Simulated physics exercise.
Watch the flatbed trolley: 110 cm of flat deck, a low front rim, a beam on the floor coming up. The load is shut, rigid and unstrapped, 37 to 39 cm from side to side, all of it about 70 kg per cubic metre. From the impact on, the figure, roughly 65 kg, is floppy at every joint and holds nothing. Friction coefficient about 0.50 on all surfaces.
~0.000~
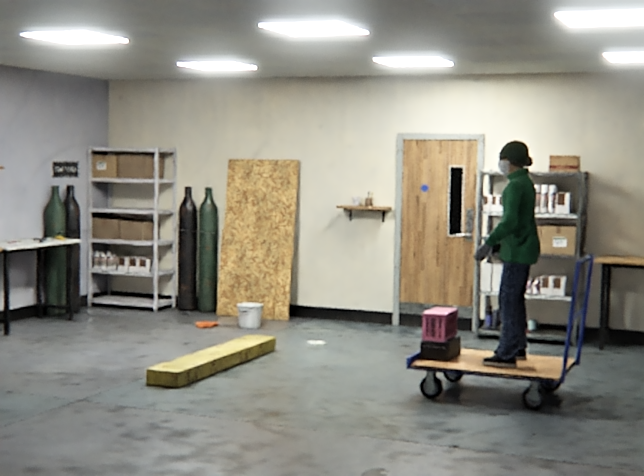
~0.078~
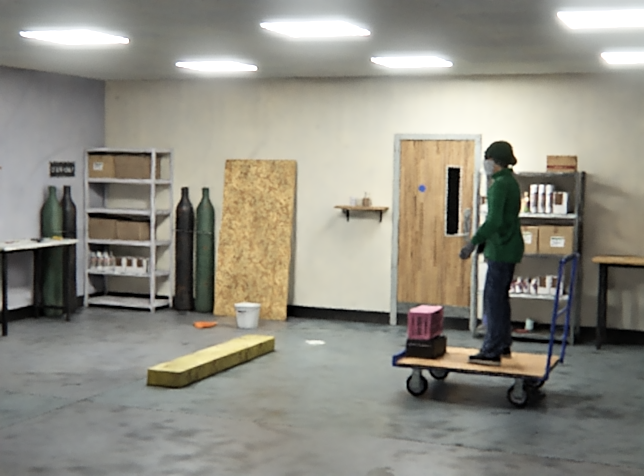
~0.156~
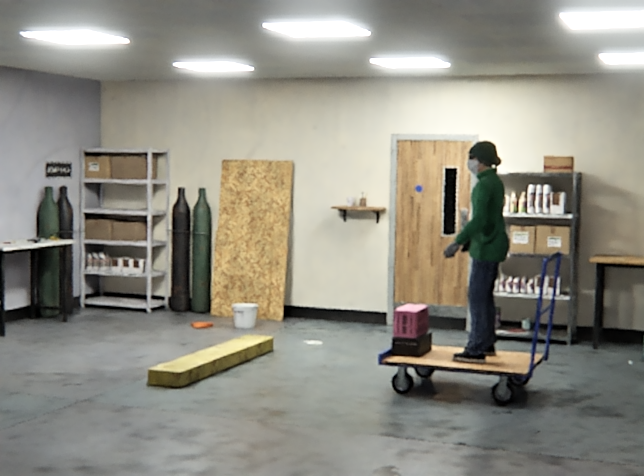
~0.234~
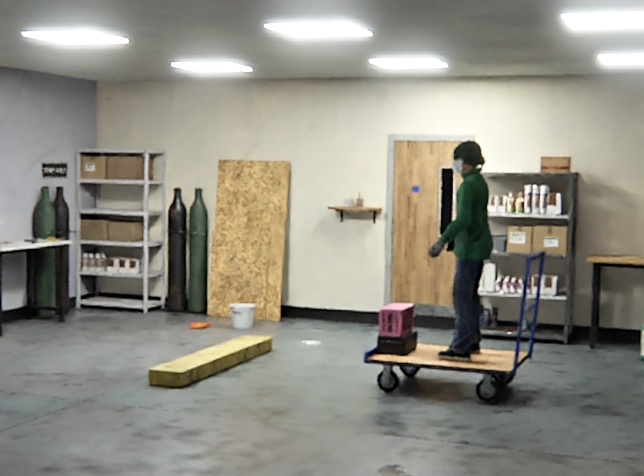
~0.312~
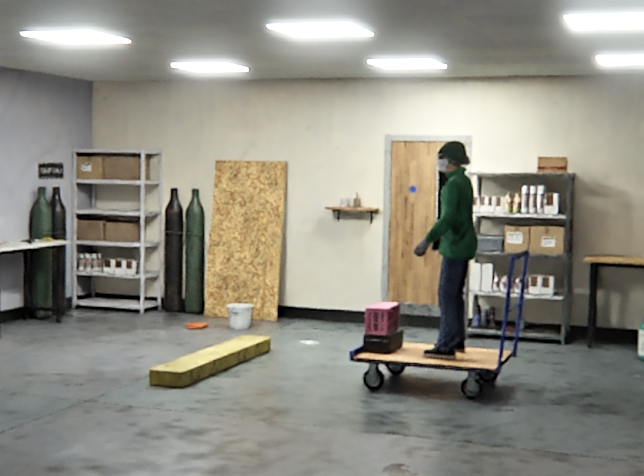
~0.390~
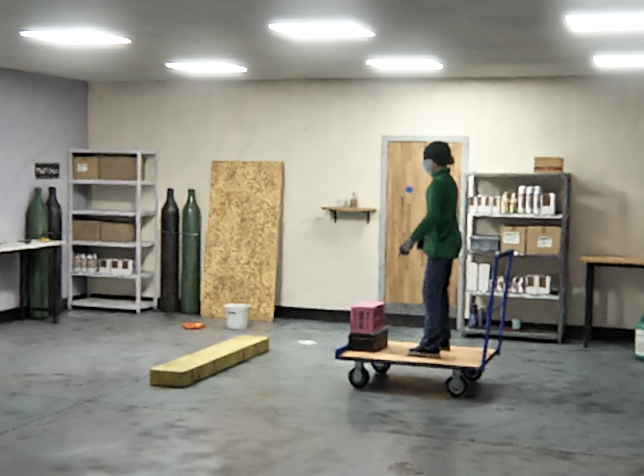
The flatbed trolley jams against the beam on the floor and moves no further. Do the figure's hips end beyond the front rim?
At this pace the figure's hips go over the front rim.
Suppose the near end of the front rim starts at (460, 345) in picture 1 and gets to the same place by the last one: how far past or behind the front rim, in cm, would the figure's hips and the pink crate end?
In that case hips 60 past, pink 90 past.
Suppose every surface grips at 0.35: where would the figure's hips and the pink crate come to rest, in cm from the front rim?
Then hips 60 past, pink 140 past.
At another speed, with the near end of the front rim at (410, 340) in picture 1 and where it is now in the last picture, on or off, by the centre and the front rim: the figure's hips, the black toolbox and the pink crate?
In that case hips on, black on, pink off.
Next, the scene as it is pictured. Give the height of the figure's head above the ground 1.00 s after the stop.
Some 10 cm up.
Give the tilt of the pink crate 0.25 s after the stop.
It is tilted some 40°.
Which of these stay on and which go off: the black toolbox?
In the end: Black on.
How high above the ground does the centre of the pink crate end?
Some 10 cm up.
After 1.13 s the deck stops.
After 1.68 s the figure's hips are 24 cm behind the rim, near (249, 270) in the last picture's view.
After 2.13 s the figure's hips are 32 cm past the rim, near (188, 295) in the last picture's view.
Final state at 4.2 s, past the rim, pink crate and the figure's hips; behind it, black toolbox.
